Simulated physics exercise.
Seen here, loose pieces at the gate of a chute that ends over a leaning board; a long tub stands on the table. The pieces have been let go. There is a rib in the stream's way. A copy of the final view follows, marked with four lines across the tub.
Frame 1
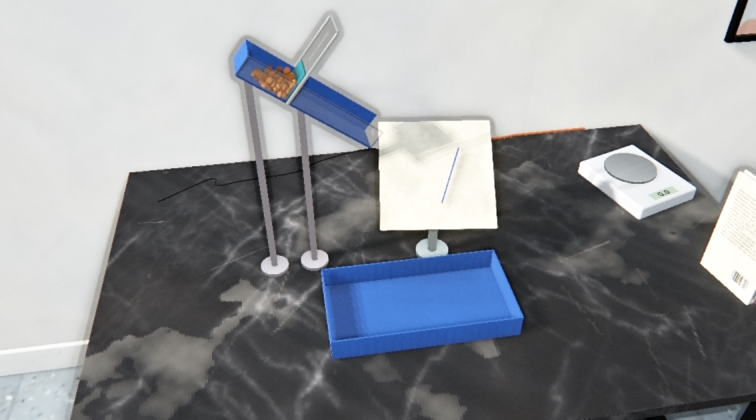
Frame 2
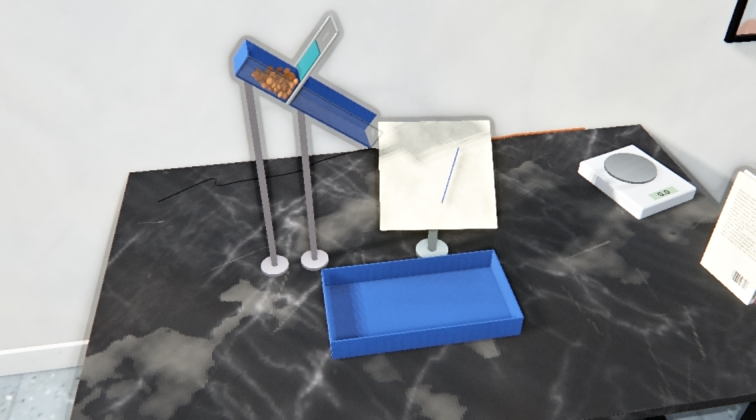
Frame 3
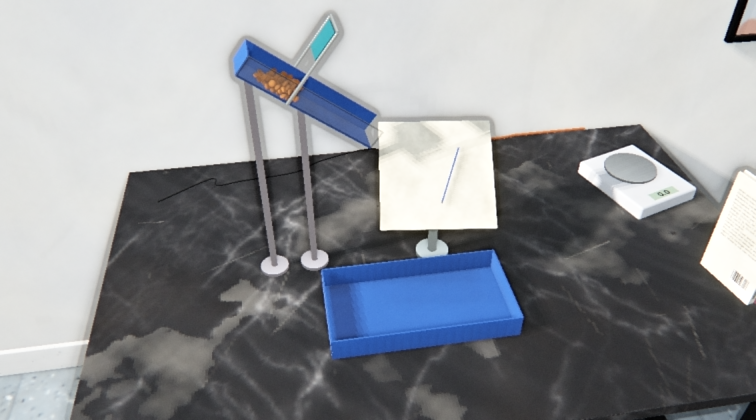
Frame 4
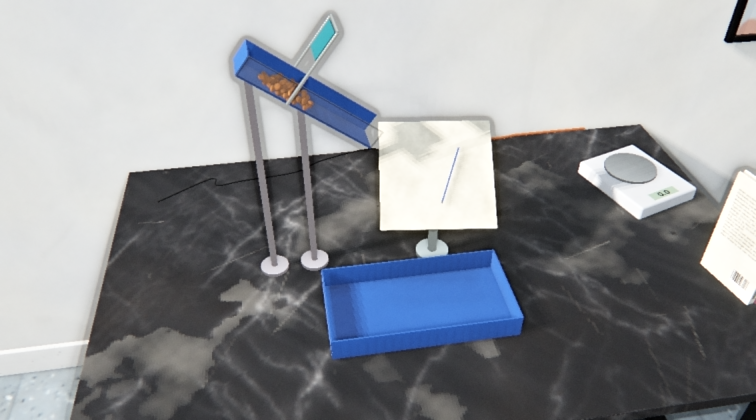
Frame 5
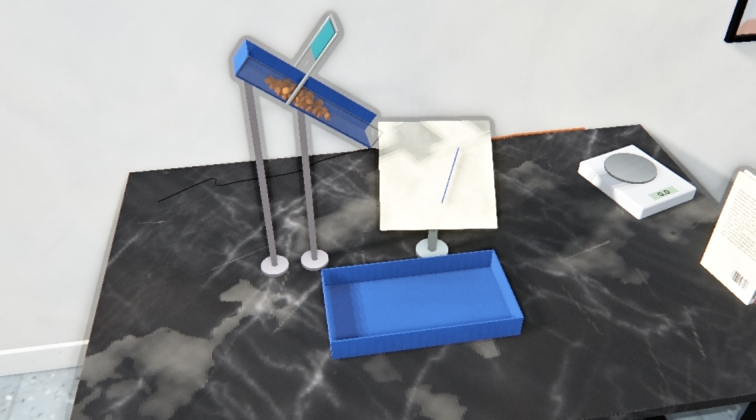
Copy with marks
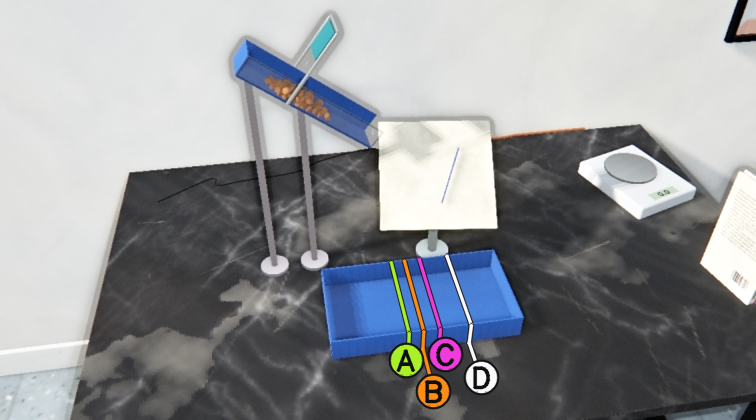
Blue chute on stands above a dark marbled table, its gate sliding up and brown kibble pieces starting to slide down rightward.
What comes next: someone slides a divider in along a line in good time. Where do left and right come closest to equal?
It is C.
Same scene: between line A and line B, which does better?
B.
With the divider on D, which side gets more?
Left.
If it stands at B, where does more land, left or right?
More lands on the right.
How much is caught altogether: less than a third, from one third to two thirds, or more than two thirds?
About that: More than two thirds.
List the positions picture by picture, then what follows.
Load behind the gate at (276, 82), bits of cat kibble; lip of the chute at (367, 139), sloping fairly steeply, in the first picture.
Middle of the board at (437, 174), tilted fairly steeply; middle of its low edge at (439, 229); of its high edge at (434, 121), in the second picture.
Front corners of the tub at (331, 342) and (523, 317), empty; front of the load at (294, 97), in the third picture.
Middle of the load at (289, 91); its front at (309, 105), about a quarter of the way to the lip; rib from (459, 147) to (443, 201), in the fourth picture.
Middle of the load at (300, 96); its front at (327, 117), about half of the way to the lip, in the fifth picture.
On the marked copy, line A crosses the front rim at (409, 332); line B crosses the front rim at (423, 330); line C crosses the front rim at (440, 328); line D crosses the front rim at (471, 324).
With A, of what is caught, a small part on the left of the divider, nearly all on the right.
With B, of what is caught, about a quarter on the left of the divider, most on the right.
With C, of what is caught, about half on the left of the divider, about half on the right.
With D, of what is caught, nearly all on the left of the divider, a small part on the right.
